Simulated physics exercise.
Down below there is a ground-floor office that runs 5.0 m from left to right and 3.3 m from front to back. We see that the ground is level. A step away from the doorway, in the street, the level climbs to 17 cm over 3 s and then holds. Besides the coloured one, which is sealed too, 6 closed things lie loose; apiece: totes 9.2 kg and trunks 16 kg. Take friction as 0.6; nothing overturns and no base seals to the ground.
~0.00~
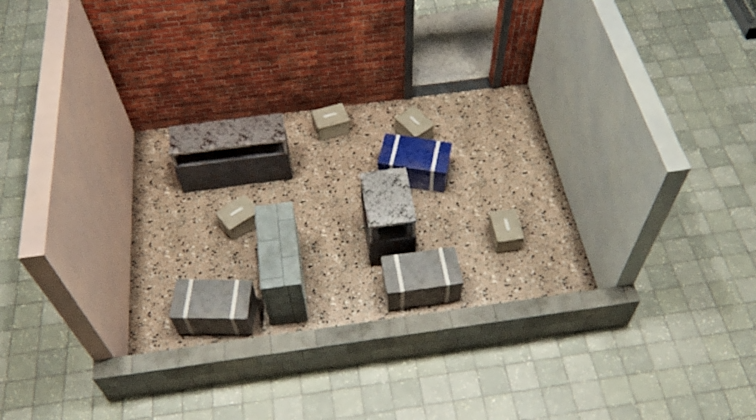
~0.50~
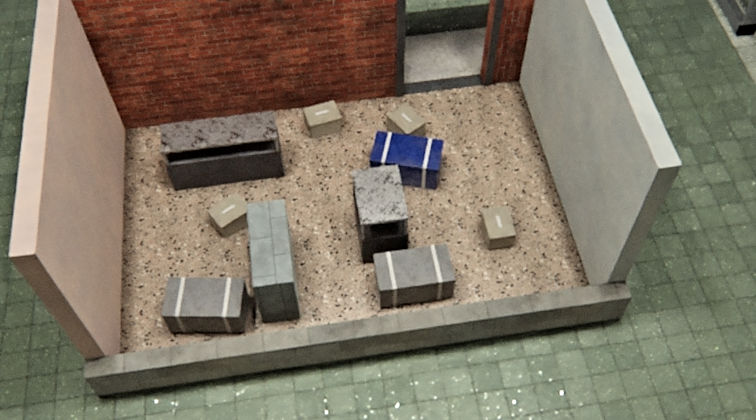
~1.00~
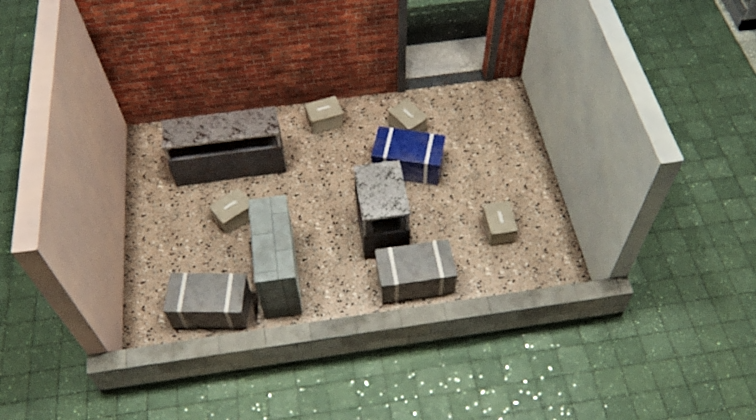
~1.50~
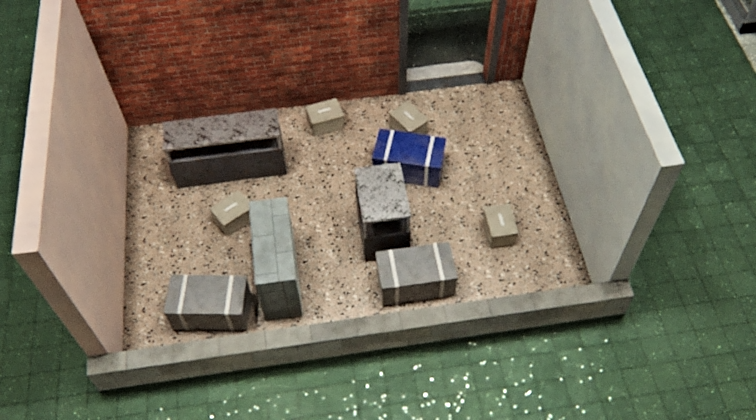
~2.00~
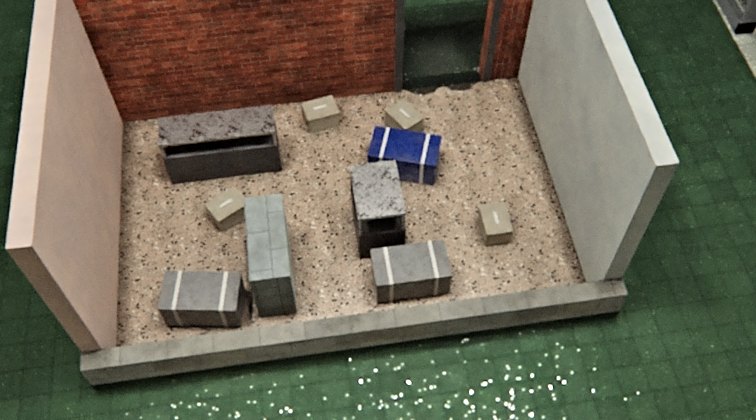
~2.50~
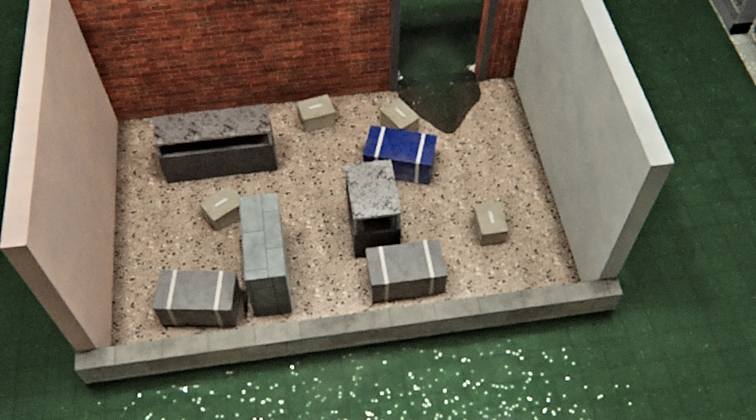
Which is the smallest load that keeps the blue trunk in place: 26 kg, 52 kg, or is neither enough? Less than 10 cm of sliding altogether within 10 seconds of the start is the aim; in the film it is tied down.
Only 52 kg works.
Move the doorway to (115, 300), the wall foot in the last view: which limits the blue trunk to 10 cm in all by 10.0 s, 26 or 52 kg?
That way, the small mass suffices.
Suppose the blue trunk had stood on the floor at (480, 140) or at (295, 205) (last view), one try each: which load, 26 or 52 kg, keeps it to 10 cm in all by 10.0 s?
At the first spot the heavier mass is required, at the second the lesser mass is plenty.
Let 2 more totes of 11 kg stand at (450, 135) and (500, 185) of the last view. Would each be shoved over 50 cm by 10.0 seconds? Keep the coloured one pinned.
The first comes out above the threshold, the second above the threshold.
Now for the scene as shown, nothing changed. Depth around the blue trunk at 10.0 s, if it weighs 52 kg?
About 7 cm.
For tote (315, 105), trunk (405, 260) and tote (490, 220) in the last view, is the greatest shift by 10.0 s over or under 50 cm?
Reading the three in turn gives not surpassed, surpassed and surpassed.
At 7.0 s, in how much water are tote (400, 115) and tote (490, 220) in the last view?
First roughly 4 cm, second roughly 6 cm.
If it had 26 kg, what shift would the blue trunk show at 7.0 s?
Shift: Roughly 10 cm.
After 3.5 s the blue trunk would be 0 cm from its start with 26 kg and 0 cm from its start with 52 kg; 2 cm of water round it then.
After 4.5 s the blue trunk would be 2 cm from its start with 26 kg and 0 cm from its start with 52 kg; 5 cm of water round it then.
After 7.0 s the blue trunk would be 13 cm from its start with 26 kg and 0 cm from its start with 52 kg; 5 cm of water round it then.
After 10.0 s the blue trunk would be 32 cm from its start with 26 kg and 0 cm from its start with 52 kg; 7 cm of water round it then.
